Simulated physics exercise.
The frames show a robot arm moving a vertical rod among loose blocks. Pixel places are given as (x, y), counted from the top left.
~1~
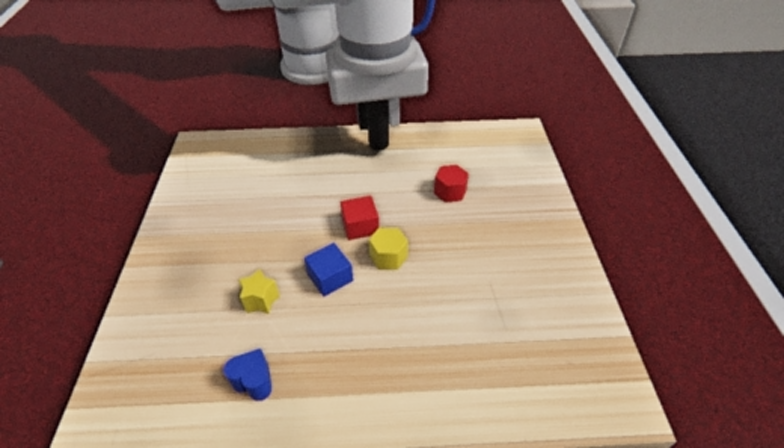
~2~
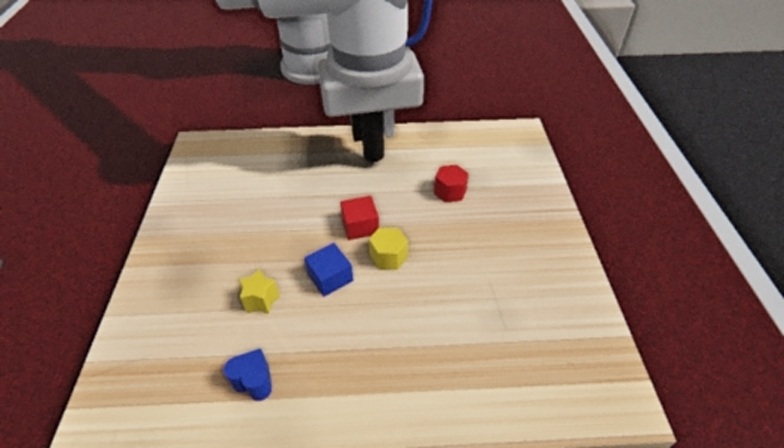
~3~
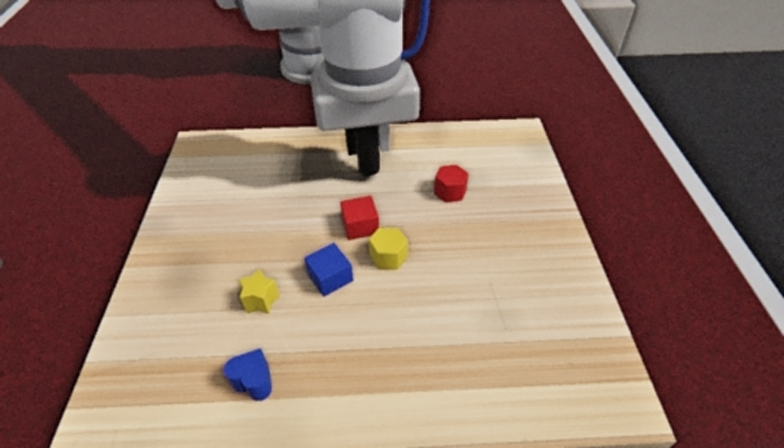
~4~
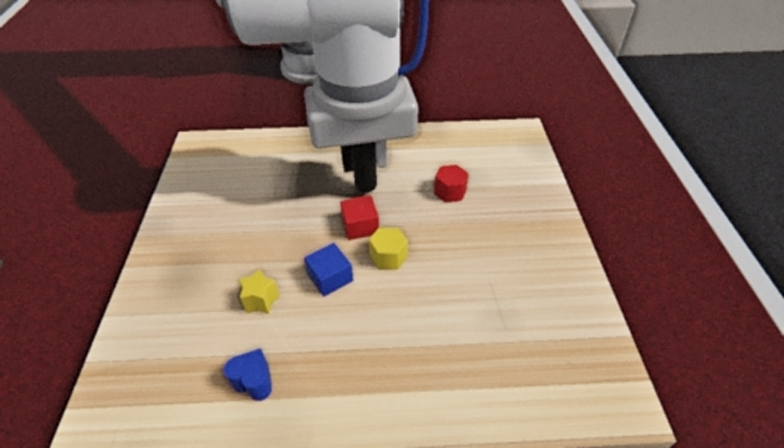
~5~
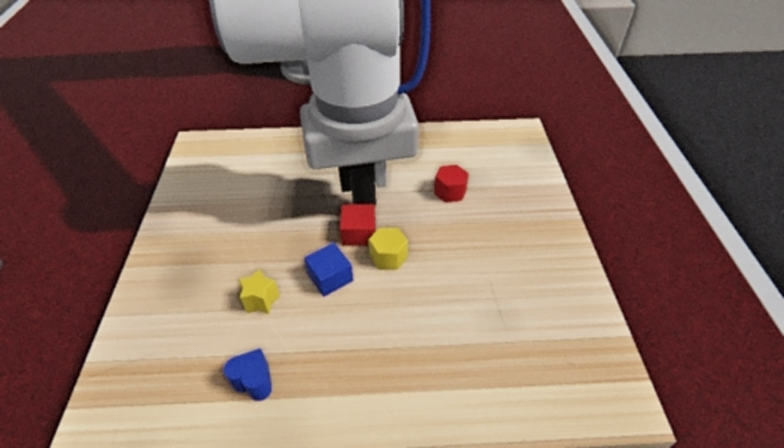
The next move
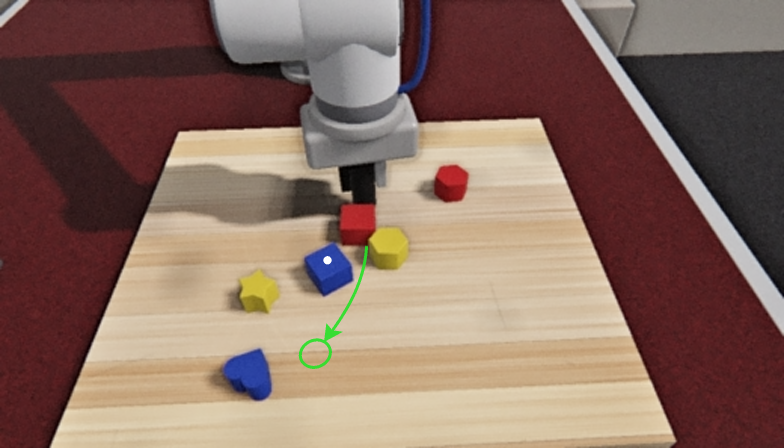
Robot arm lowering a black rod toward the viewer over a wooden board and nudging a red block among scattered blocks.
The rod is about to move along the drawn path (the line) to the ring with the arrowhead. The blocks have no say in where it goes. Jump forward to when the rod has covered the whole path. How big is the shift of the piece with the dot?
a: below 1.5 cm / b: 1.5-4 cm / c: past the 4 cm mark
c.
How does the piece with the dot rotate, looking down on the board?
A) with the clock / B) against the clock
I choose A.
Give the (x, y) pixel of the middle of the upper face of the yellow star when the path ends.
I'd expect the centre of its top face to be at (227, 286).
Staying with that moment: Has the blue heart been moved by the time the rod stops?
No
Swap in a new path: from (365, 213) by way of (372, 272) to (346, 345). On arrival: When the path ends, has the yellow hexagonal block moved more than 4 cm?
Going by the path, no.
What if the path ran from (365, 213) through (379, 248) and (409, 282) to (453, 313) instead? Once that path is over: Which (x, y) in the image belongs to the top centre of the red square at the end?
It will likely be found at (350, 244).
The line goes from (365, 213) via (366, 254) and (350, 302), ending at (315, 353); the dot is on the blue square.
The first path, step by step. One third of the way, rod at (365, 248); blue square at (311, 276); red square at (340, 255), turned 55° clockwise; yellow hexagonal block at (394, 244), turned 15° anticlockwise.
Two thirds of the way, rod at (349, 296); yellow star at (237, 288); blue square at (273, 299), turned 35° clockwise; red square at (312, 295), turned 90° clockwise; yellow hexagonal block at (395, 246), turned 20° anticlockwise.
At the end, rod at (314, 347); blue heart unmoved; yellow star at (227, 286); blue square at (255, 300), turned 60° clockwise; red square at (291, 310), turned 115° clockwise; yellow hexagonal block at (395, 246), turned 20° anticlockwise.
